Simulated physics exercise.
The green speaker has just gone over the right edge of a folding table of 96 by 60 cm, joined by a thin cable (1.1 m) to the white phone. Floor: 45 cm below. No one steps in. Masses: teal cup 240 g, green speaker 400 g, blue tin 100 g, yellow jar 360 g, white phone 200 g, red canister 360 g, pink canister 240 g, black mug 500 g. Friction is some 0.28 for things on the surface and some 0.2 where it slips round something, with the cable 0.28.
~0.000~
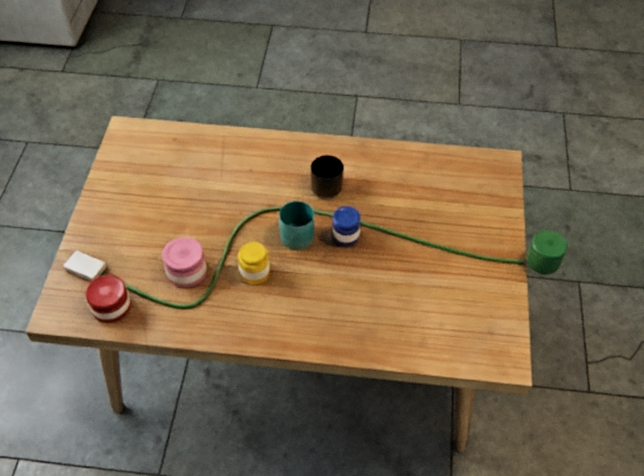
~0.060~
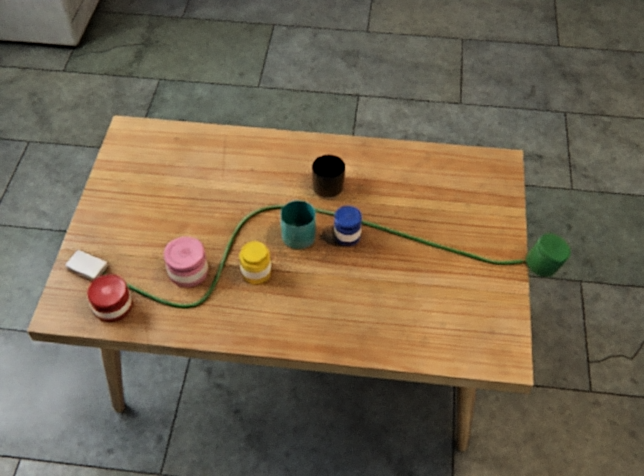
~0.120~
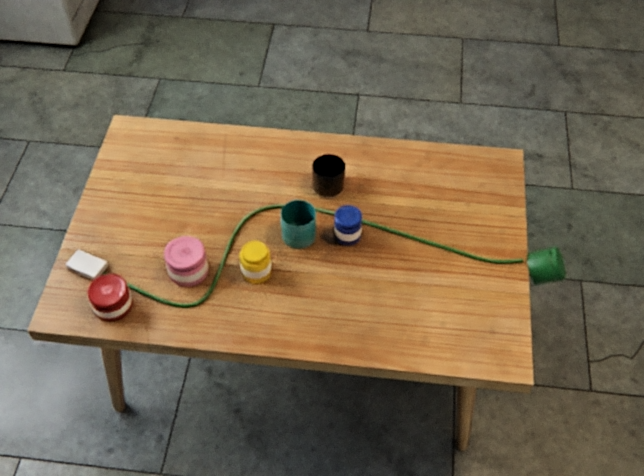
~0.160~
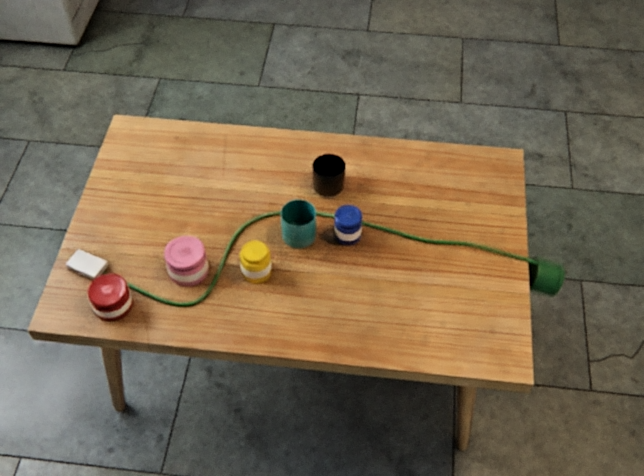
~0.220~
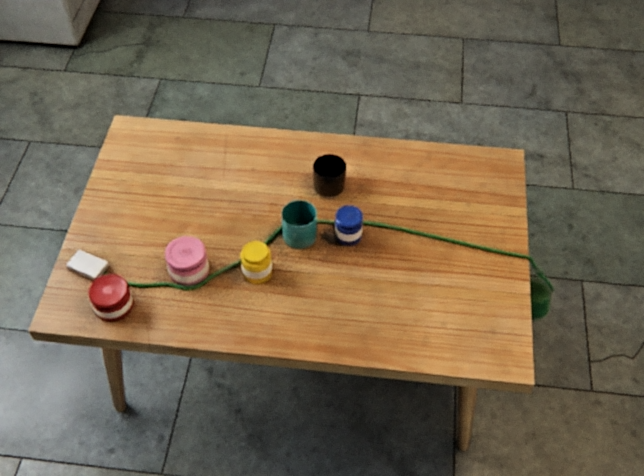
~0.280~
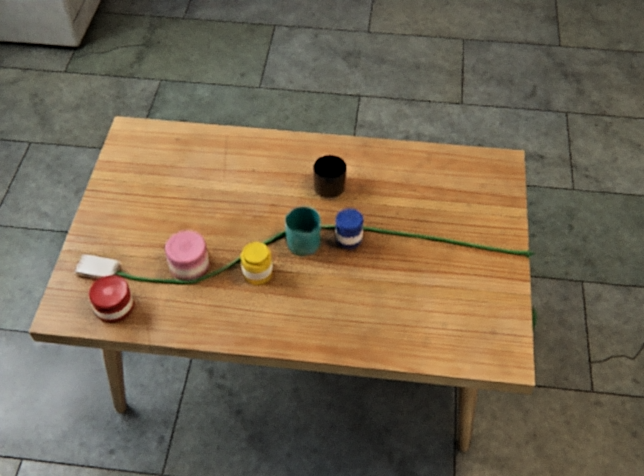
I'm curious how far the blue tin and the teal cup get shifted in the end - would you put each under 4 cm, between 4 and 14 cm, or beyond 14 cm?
Result: The blue tin looks set to move a medium amount; the teal cup looks set to move a medium amount.
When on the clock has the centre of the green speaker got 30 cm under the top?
Time: 0.36 s.
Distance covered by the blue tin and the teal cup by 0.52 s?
Blue tin roughly 8 cm, teal cup roughly 10 cm.
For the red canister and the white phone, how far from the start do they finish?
For the red canister it's 0 cm, while the white phone comes to 30 cm.
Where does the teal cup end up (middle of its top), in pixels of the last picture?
End position in the last picture: Approx. (323, 250).
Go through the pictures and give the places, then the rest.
The first frame shows shows, blue tin (347, 216); teal cup (296, 214); cable runs through (477, 256) (380, 229) (220, 265) (147, 296).
The second frame shows shows, green speaker (551, 246); cable runs through (476, 257) (149, 296).
The third frame shows shows, green speaker (546, 266); cable runs through (476, 257) (149, 295).
The fourth frame shows shows, green speaker (543, 277); cable runs through (491, 249) (149, 295).
The fifth frame shows shows, green speaker (534, 299); cable runs through (533, 263) (331, 222) (156, 285).
The sixth frame shows shows, blue tin (350, 218); teal cup (303, 220); cable runs through (465, 244).
After 0.5 s, the cable's tail end at (226, 265); teal cup 10 cm off its start, blue tin 9 cm off its start, white phone 25 cm off its start.
After 0.7 s, the cable's tail end at (247, 263); teal cup 10 cm off its start, blue tin 9 cm off its start, white phone 29 cm off its start.
After 1.0 s, the cable's tail end at (247, 263); teal cup 10 cm off its start at (323, 250), blue tin 9 cm off its start at (359, 252), white phone 29 cm off its start at (231, 270).
After 1.2 s, the cable's tail end at (247, 263); teal cup 10 cm off its start, blue tin 9 cm off its start, white phone 29 cm off its start.
After 2.4 s, the cable's tail end at (247, 263); teal cup 10 cm off its start at (323, 250), blue tin 9 cm off its start at (359, 253), white phone 29 cm off its start at (231, 270), pink canister 11 cm off its start at (187, 209).
